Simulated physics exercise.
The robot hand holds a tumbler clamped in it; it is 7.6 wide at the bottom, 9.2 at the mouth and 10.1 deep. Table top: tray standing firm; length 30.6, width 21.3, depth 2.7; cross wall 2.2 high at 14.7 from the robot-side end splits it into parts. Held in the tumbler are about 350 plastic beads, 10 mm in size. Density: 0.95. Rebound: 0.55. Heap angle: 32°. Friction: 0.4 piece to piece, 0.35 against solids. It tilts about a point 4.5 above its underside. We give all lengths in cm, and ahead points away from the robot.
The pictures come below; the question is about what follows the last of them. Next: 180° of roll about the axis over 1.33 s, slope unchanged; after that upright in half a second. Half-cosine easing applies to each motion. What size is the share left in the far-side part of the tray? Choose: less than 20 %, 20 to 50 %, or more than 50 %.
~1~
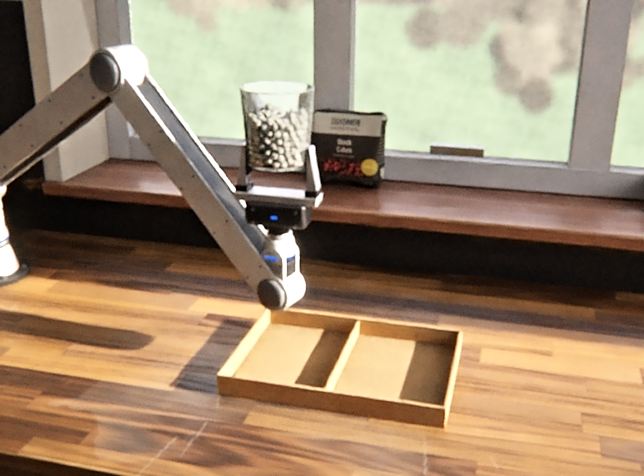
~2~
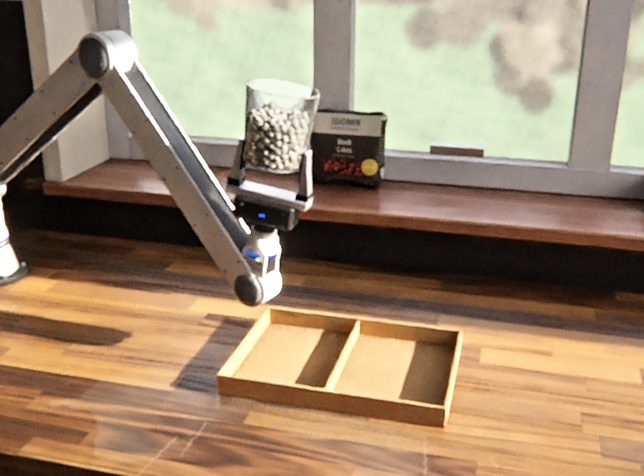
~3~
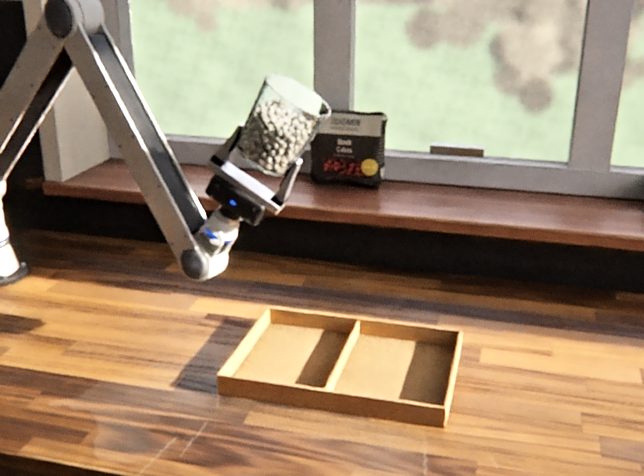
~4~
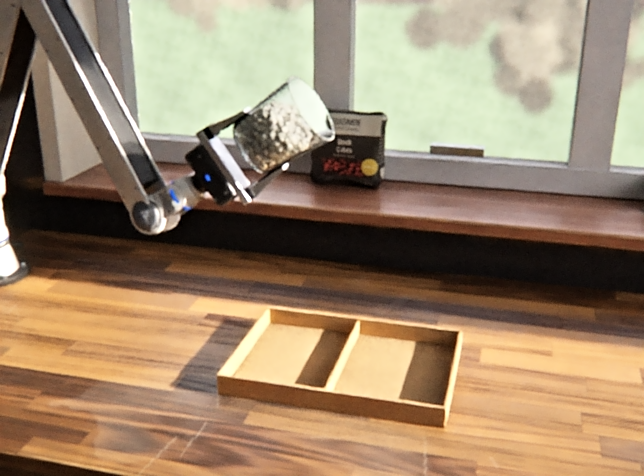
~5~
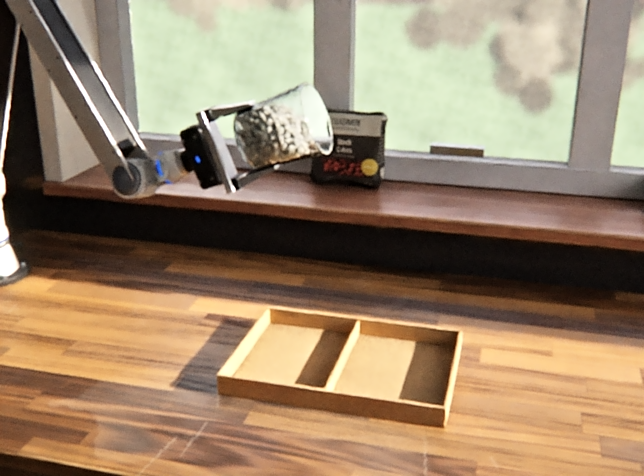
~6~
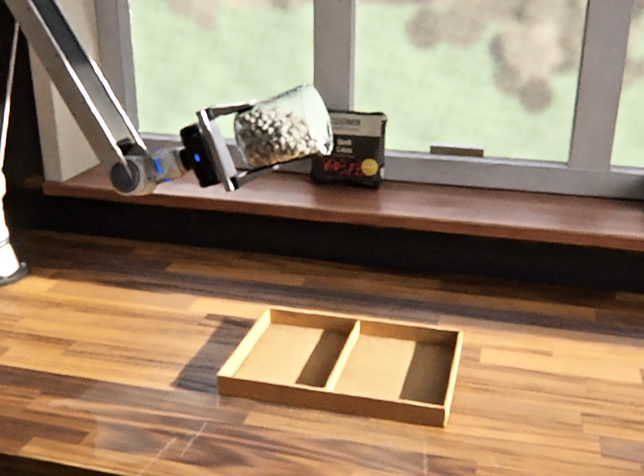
Less than 20 %.
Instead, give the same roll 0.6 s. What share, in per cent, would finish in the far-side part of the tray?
It would then come to about 5 per cent.
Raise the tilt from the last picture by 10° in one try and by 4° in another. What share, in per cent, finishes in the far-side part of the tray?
You'd get close to 30 per cent, then close to 15 per cent.
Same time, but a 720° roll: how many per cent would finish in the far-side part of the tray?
It would come to around 15 per cent.
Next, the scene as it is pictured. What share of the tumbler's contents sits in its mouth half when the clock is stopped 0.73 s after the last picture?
I'd say about 35 %, give or take.
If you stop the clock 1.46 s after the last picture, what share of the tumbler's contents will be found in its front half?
Near enough 40 in a hundred.
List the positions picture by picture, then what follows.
In the first picture, tumbler middle at (277, 127), upright; upper third of the load around (277, 123), from x 250 to 305, top at y 110; 346 in the tumbler.
In the second picture, tumbler middle at (278, 127), tipped 9°; upper third of the load around (275, 123), from x 250 to 305, top at y 110.
In the third picture, tumbler middle at (279, 128), tipped 31°; upper third of the load around (272, 122), from x 240 to 310, top at y 105.
In the fourth picture, tumbler middle at (281, 129), tipped 55°; upper third of the load around (272, 120), from x 240 to 305, top at y 105.
In the fifth picture, tumbler middle at (281, 130), tipped 69°; upper third of the load around (270, 120), from x 240 to 315, top at y 105.
In the sixth picture, tumbler middle at (281, 130), tipped 70°; upper third of the load around (269, 123), from x 240 to 320, top at y 110; 346 in the tumbler.
Then, 0.73 s after the last picture, tipped 70°, highest piece 38 above the table; 341 in the tumbler, 2 in the far-side part, 3 in flight or on a rim.
Then, 1.46 s after the last picture, tipped 58°, highest piece 37 above the table; 318 in the tumbler, 19 in the far-side part, 2 in the robot-side part, 2 on the table or floor, 5 in flight or on a rim.
Then, 2.03 s after the last picture, upright, highest piece 39 above the table; 316 in the tumbler, 23 in the far-side part, 4 in the robot-side part, 2 on the table or floor, 1 in flight or on a rim.
Then, 2.73 s after the last picture, upright, highest piece 39 above the table; 316 in the tumbler, 24 in the far-side part, 4 in the robot-side part, 2 on the table or floor.
Final count, 316 in the tumbler, 24 in the far-side part, 4 in the robot-side part, 2 on the table or floor. That is 7 % in the far-side part of the tray.
